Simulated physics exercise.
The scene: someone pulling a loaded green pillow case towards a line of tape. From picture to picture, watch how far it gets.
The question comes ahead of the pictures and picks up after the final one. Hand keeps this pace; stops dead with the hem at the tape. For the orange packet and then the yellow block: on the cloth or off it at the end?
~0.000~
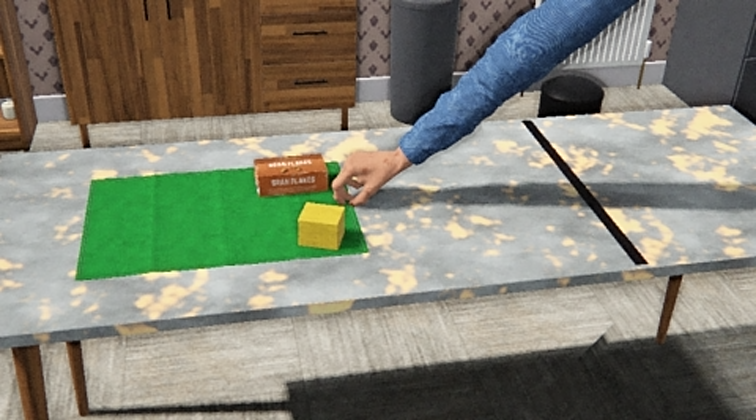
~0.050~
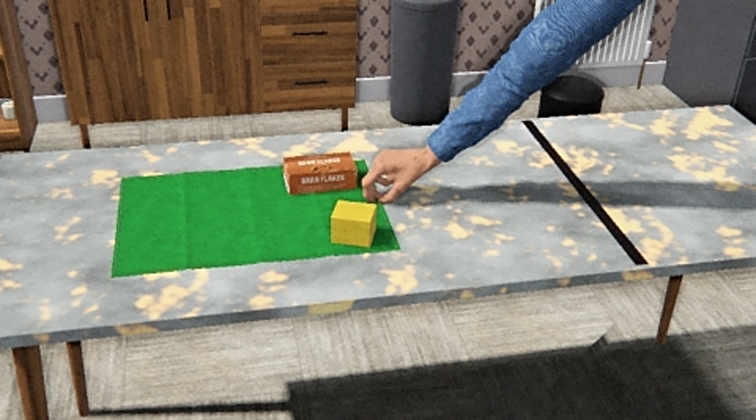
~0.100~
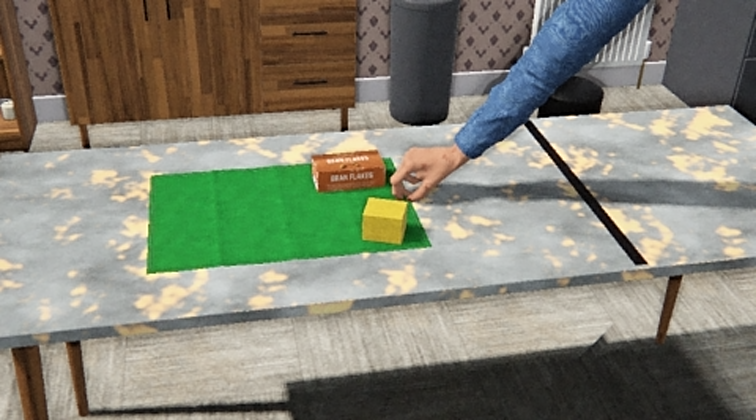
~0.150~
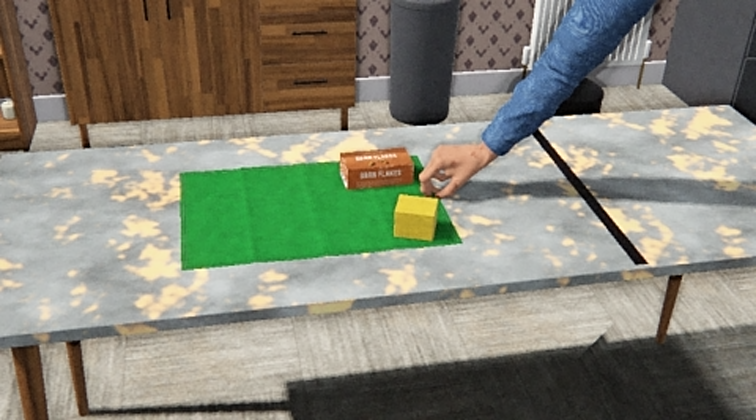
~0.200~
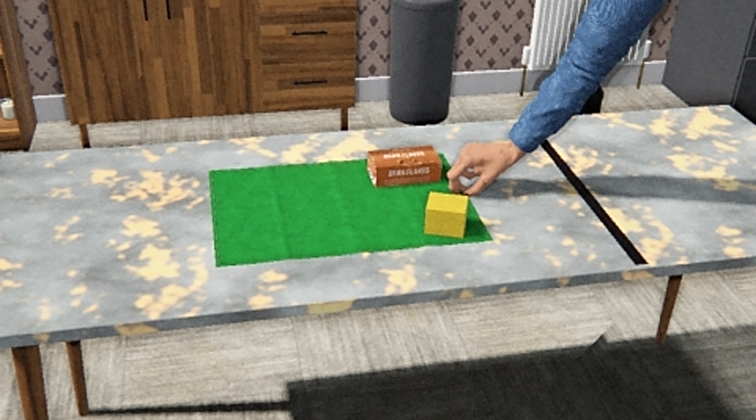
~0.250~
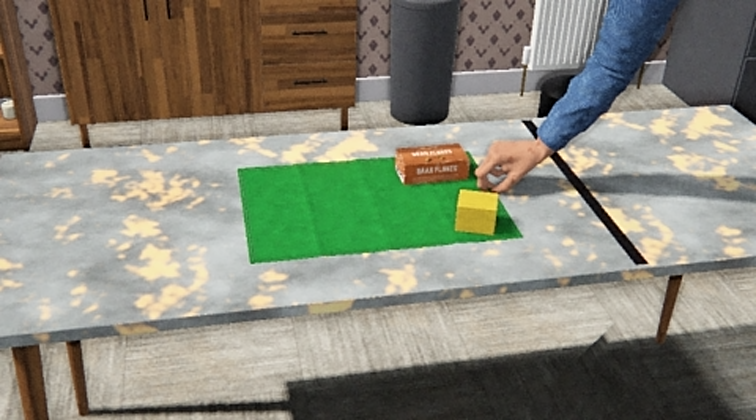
Orange packet off, yellow block off.
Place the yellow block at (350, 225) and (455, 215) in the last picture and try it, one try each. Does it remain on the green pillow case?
Try one: It rides out the stop; try two: It gets flung off.
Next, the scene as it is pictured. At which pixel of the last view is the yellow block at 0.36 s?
Around (542, 206).
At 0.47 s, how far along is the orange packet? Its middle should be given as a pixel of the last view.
Roughly at (545, 155).
After 0.36 s, hem short of the tape; orange packet on the cloth near (491, 159); yellow block on the cloth near (542, 206).
After 0.47 s, hem at the tape; orange packet on the cloth near (545, 155); yellow block ahead of the hem near (601, 201).
At rest, hem at the tape; orange packet ahead of the hem near (618, 151); yellow block ahead of the hem near (677, 196). The orange packet leaves the cloth and the yellow block shoots off the front.
